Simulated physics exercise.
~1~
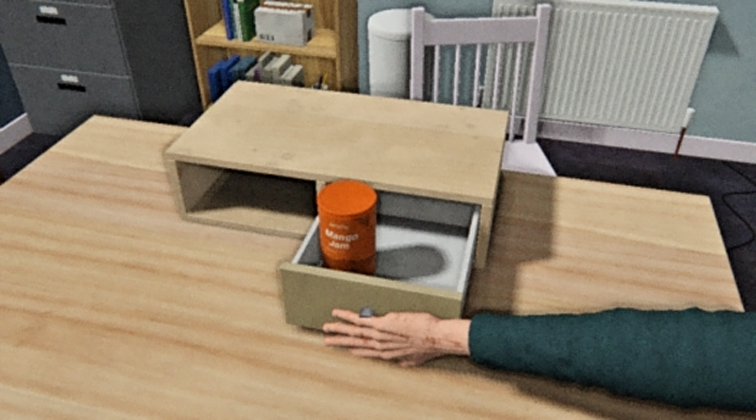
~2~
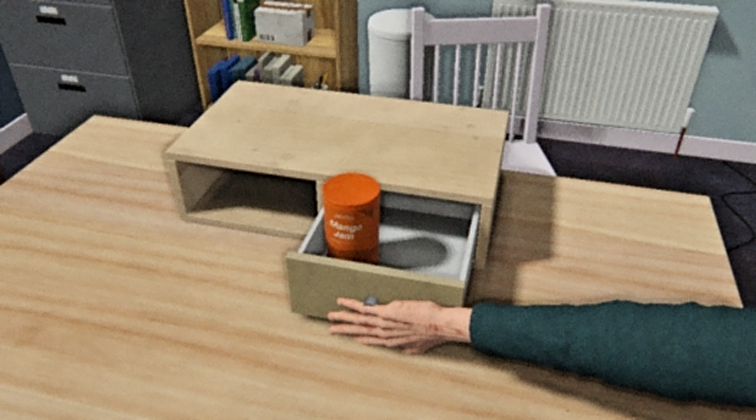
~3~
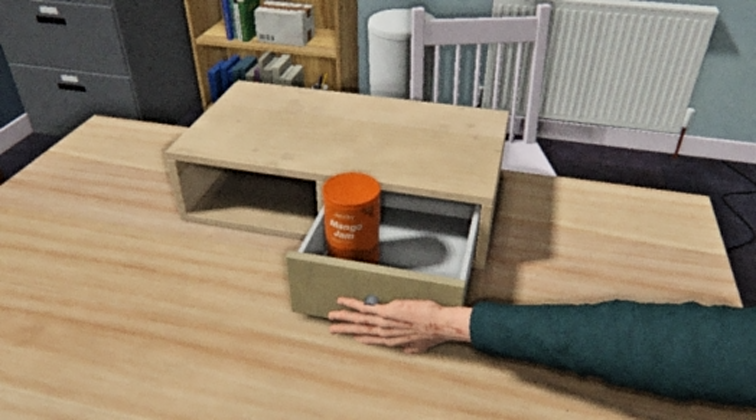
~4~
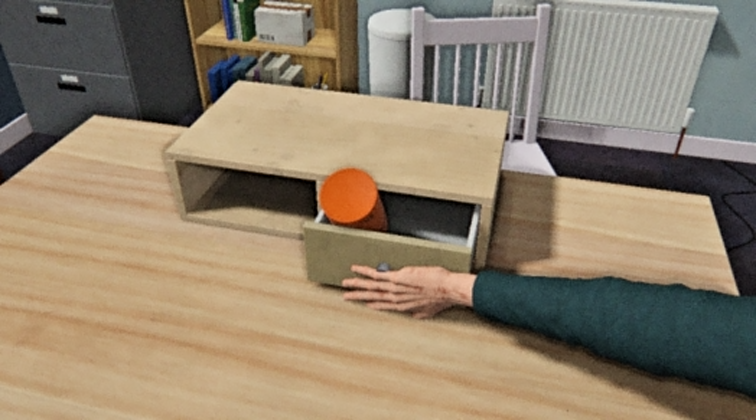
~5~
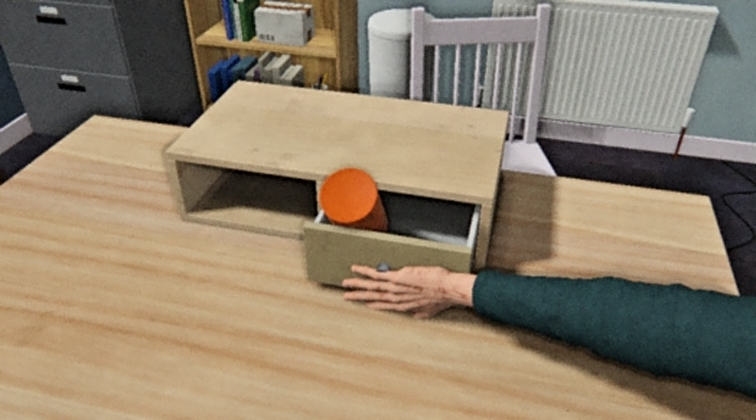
The footage shows a hand steadily pushing in the open drawer of a small wooden chest on a table, carrying an upright orange tub inward. The tub then tips toward the drawer front and rests leaning, while the drawer stays partly open with the hand against it.
